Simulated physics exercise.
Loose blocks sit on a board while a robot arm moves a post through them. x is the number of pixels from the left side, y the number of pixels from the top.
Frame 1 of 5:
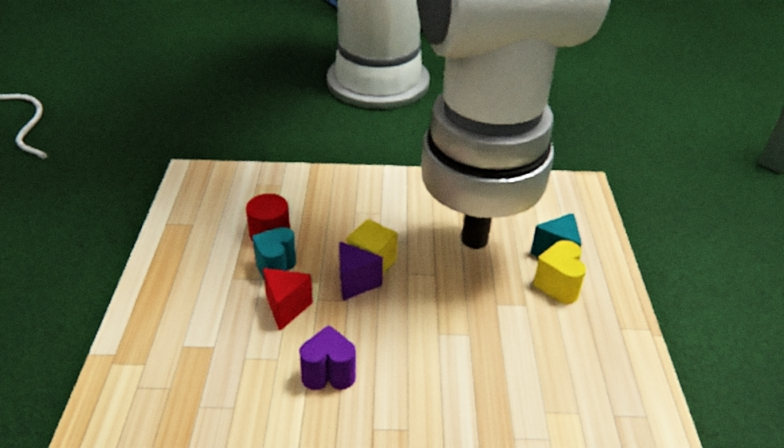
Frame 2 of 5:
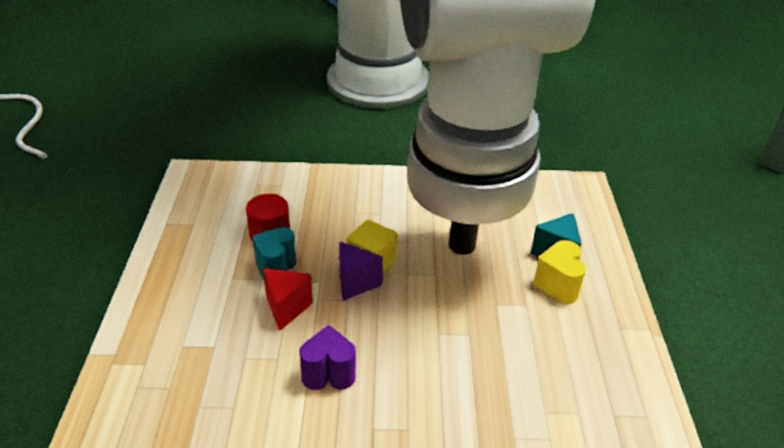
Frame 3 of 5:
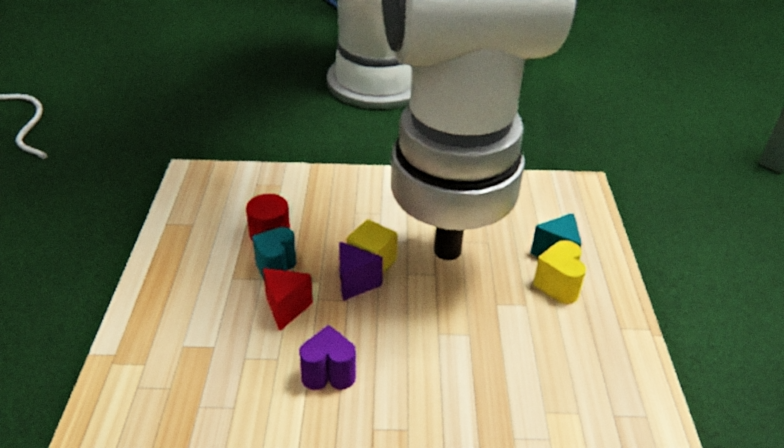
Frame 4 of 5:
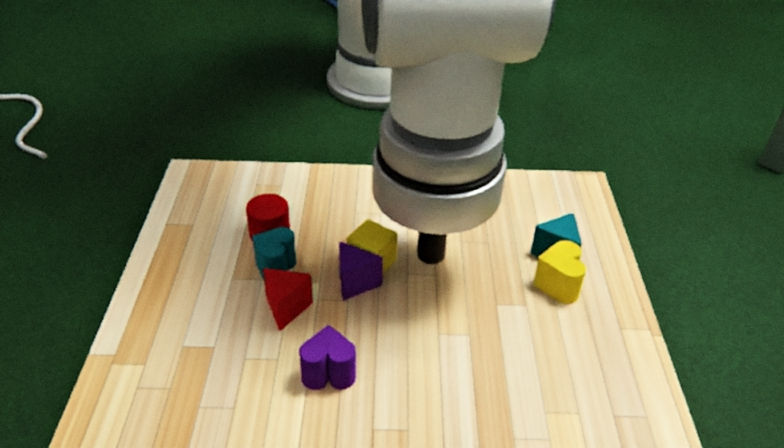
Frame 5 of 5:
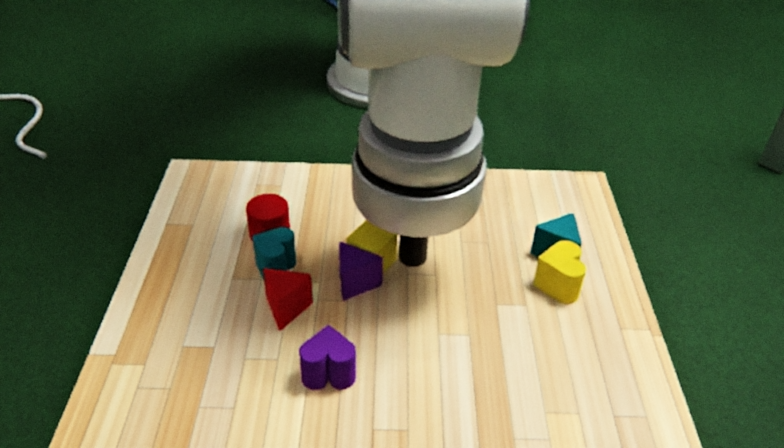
Robot arm moving its black post slowly left across a wooden board toward yellow and purple blocks, all the blocks staying still.
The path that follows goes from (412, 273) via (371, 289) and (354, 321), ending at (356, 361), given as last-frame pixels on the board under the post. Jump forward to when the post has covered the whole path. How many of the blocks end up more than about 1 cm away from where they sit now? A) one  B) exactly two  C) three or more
The one that fits is A, one.
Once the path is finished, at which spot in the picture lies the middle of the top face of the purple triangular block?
Just about (331, 268).
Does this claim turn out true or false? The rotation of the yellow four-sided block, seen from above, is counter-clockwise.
The statement is false.
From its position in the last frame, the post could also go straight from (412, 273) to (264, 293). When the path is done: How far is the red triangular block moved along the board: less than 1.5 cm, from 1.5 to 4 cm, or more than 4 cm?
It will fall in the middle band, 1.5 to 4 cm.
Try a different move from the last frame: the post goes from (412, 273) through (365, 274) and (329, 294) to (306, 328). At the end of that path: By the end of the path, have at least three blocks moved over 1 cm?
Yes, it checks out.
On the path given first. One third of the way, post at (371, 273); purple triangular block at (341, 262), turned 45° clockwise; yellow four-sided block at (366, 235), turned 20° clockwise.
Two thirds of the way, post at (354, 306); purple triangular block at (331, 268), turned 85° clockwise; yellow four-sided block at (366, 235), turned 20° clockwise.
At the end, post at (356, 346); red triangular block in place; purple heart at (325, 351); purple triangular block at (331, 268), turned 85° clockwise; yellow four-sided block at (366, 235), turned 20° clockwise.
